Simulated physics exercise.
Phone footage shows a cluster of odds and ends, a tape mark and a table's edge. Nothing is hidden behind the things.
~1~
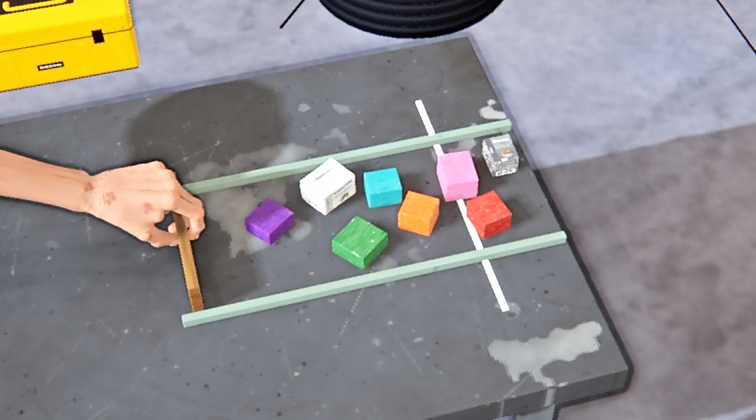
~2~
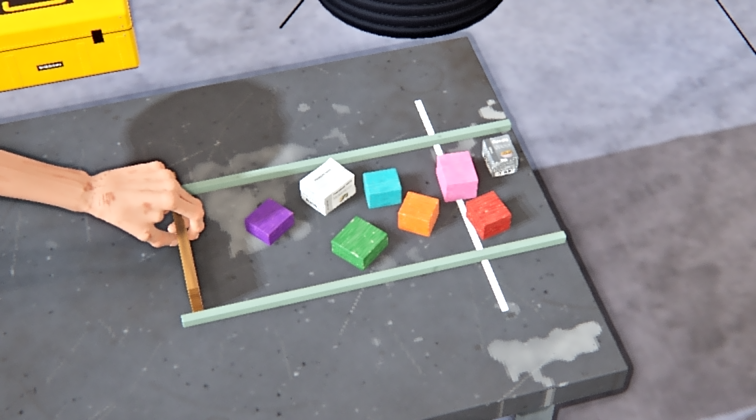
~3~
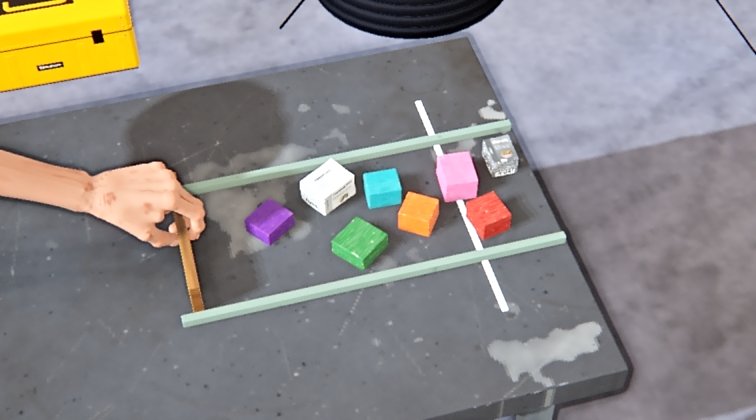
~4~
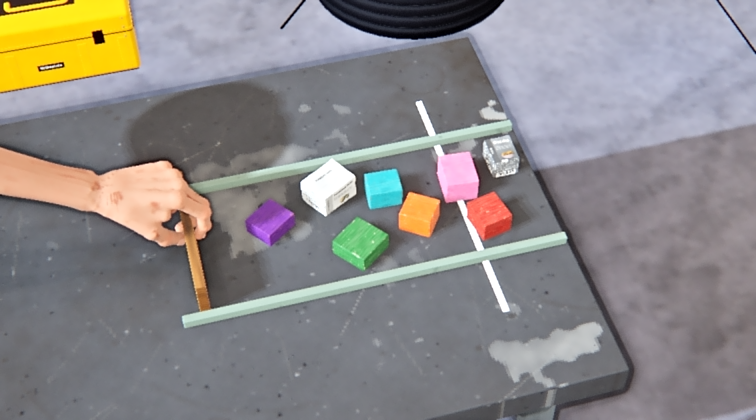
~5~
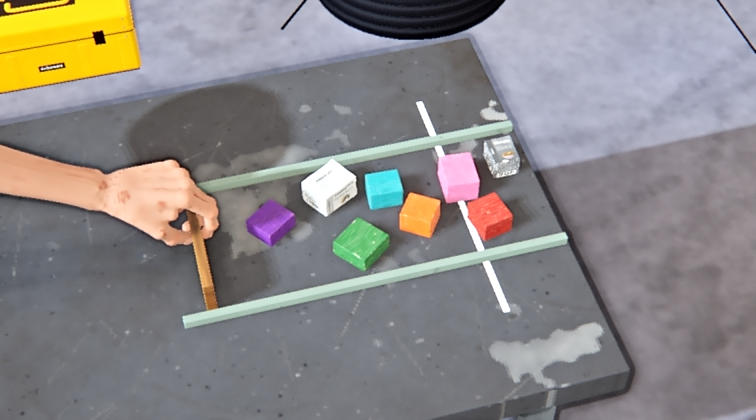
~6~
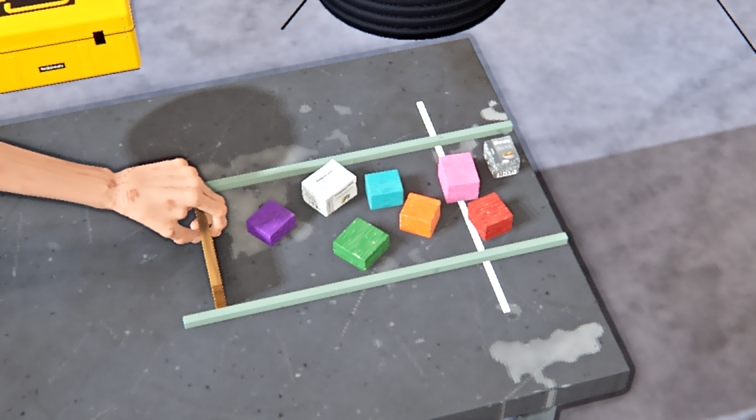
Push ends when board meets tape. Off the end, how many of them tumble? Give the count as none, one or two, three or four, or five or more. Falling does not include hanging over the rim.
The count is one or two.
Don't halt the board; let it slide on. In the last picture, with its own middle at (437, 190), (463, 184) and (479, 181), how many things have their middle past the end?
Going through the three positions, you'd get 1, 2 and 2.
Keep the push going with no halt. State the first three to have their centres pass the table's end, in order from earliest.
Sequence, earliest first: The grey box; the pink block; the red block.
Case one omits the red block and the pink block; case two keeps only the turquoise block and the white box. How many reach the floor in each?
0 in the first case, 0 in the second.
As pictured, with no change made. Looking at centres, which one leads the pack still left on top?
Answer: The red block.
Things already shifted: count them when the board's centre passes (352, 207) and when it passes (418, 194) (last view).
By the first moment it's 4, by the second it's 8.
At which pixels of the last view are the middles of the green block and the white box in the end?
Okay, so first (495, 228), and next (460, 150).
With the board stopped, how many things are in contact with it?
It touches 3.
Soon after, none off yet; grey box at rest near (502, 157); red block at rest near (490, 217); pink block at rest near (459, 178).
Then, none off yet; grey box moved about its own width near (521, 150); red block moved about its own width near (518, 215); pink block moved about its own width near (501, 167).
By the end, the number that fall off is one or two; fallen, pink block and grey box.
